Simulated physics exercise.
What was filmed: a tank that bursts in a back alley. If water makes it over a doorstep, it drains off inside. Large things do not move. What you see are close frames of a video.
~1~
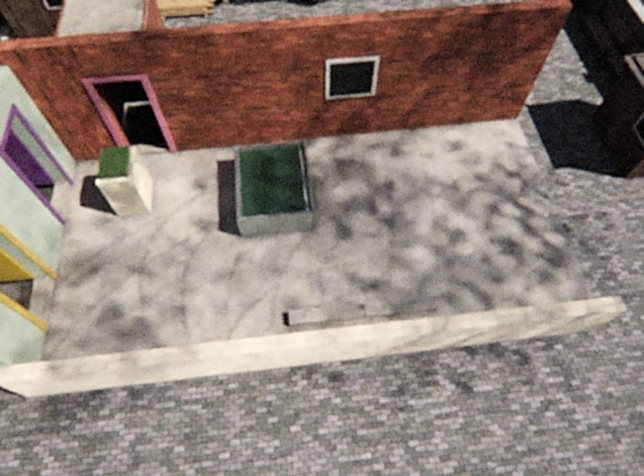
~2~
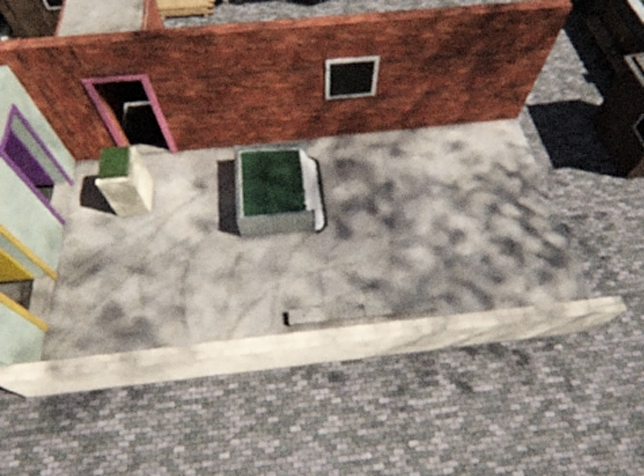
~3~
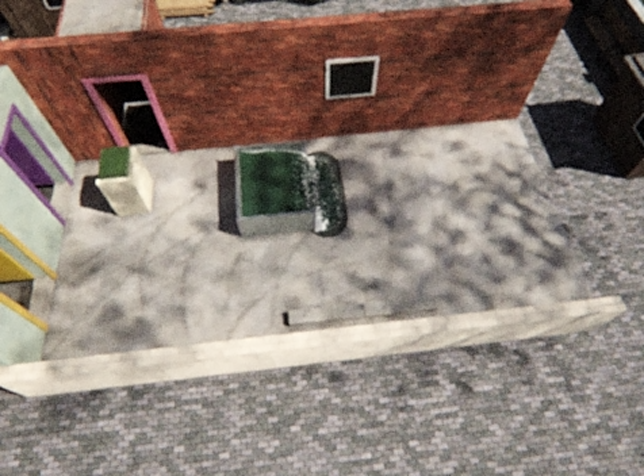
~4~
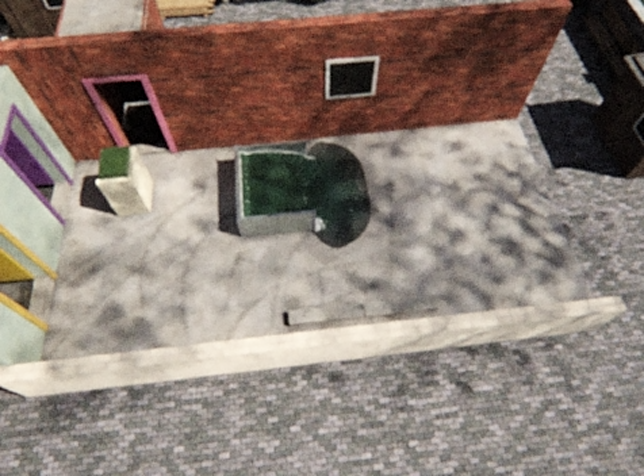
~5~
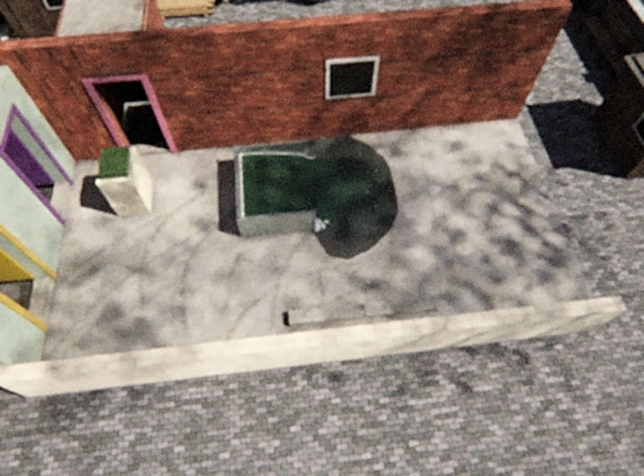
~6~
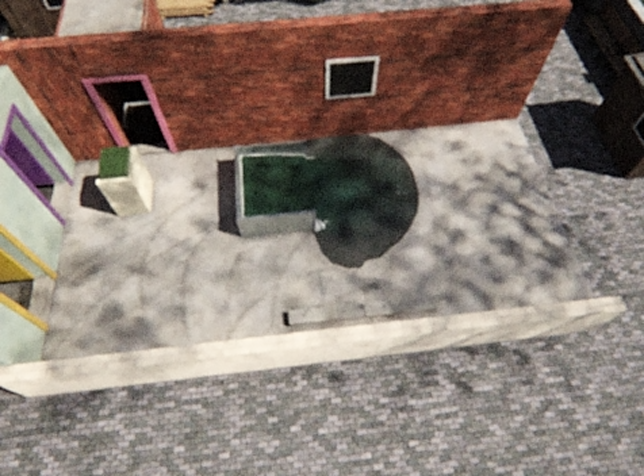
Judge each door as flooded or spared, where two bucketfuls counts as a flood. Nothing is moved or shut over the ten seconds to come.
The purple door is spared, the yellow door is spared, the pink door is spared.
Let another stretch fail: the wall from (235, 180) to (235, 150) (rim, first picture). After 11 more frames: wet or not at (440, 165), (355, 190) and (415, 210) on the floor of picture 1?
Untouched, untouched, untouched.
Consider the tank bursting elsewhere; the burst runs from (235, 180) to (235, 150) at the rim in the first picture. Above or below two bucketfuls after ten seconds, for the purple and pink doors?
The purple one falls short, the pink one goes past it.
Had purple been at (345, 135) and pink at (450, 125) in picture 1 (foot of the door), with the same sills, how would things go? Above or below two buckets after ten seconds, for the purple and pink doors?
As I see it, the purple door remains within bounds while the pink door remains within bounds.
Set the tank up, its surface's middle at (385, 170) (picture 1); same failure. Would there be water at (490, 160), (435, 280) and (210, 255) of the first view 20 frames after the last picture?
Soaked, spared, spared.
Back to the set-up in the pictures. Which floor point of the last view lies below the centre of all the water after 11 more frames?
It's close to (383, 188).
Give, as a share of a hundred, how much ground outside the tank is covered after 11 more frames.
I'd estimate some 40 per cent.
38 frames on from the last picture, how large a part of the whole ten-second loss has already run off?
Around 85 %.
A moment on, water covers 25 % of the floor; the purple door not reached, the yellow door not reached, the pink door not reached.
Next, water covers 40 % of the floor; the purple door not reached, the yellow door not reached, the pink door not reached.
Then, water covers 45 % of the floor; the purple door not reached, the yellow door not reached, the pink door not reached.
Later, water covers 45 % of the floor; the purple door not reached, the yellow door not reached, the pink door not reached.
In the end, water covers 45 % of the floor; the purple door not reached, the yellow door not reached, the pink door not reached.
